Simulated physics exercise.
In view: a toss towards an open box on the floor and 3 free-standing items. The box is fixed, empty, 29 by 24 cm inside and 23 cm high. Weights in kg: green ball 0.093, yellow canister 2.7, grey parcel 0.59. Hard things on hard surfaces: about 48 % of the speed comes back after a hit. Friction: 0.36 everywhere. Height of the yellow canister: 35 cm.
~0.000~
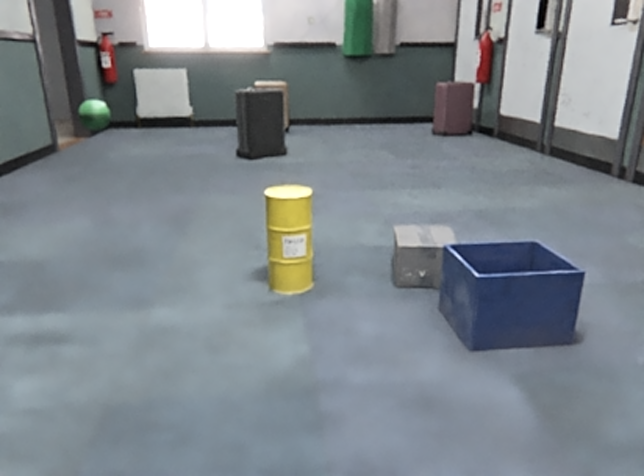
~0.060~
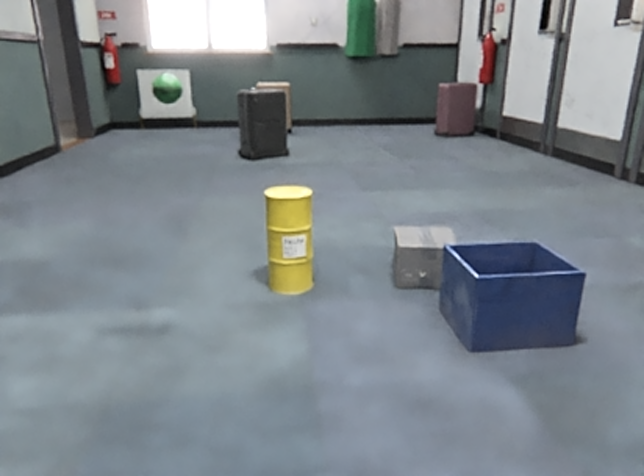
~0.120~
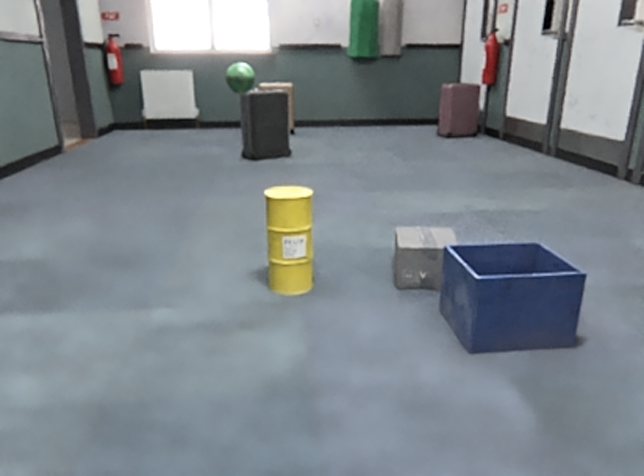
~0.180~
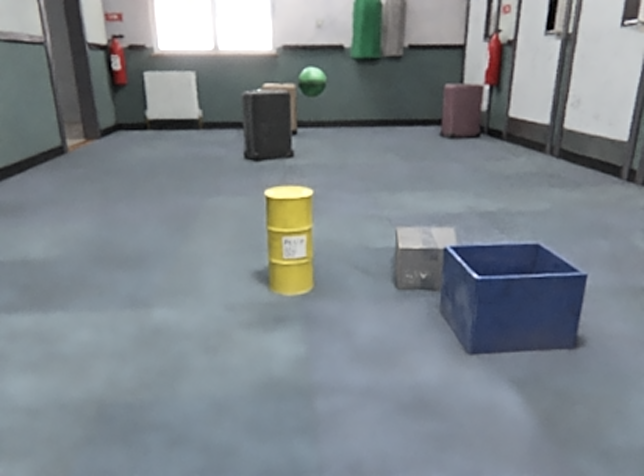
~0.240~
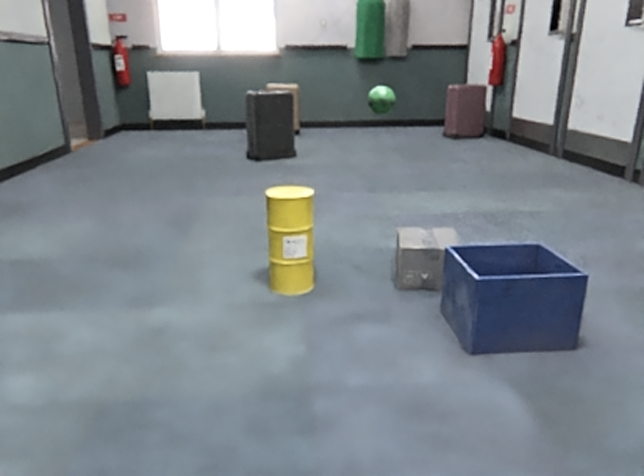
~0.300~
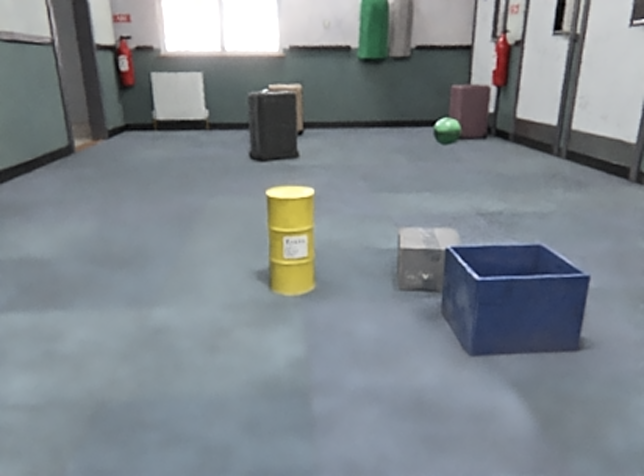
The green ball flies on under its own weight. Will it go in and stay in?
In the end the ball comes to rest outside.
After 0.50 s, ball outside, 39 cm from the box's middle; green ball near (621, 301).
After 0.70 s, ball outside, 84 cm from the box's middle.
After 0.80 s, ball outside, 107 cm from the box's middle.
After 1.00 s, ball outside, 145 cm from the box's middle.
In the end (1.1 s), ball outside, 161 cm from the box's middle; the bystanders under 10 cm from the start.
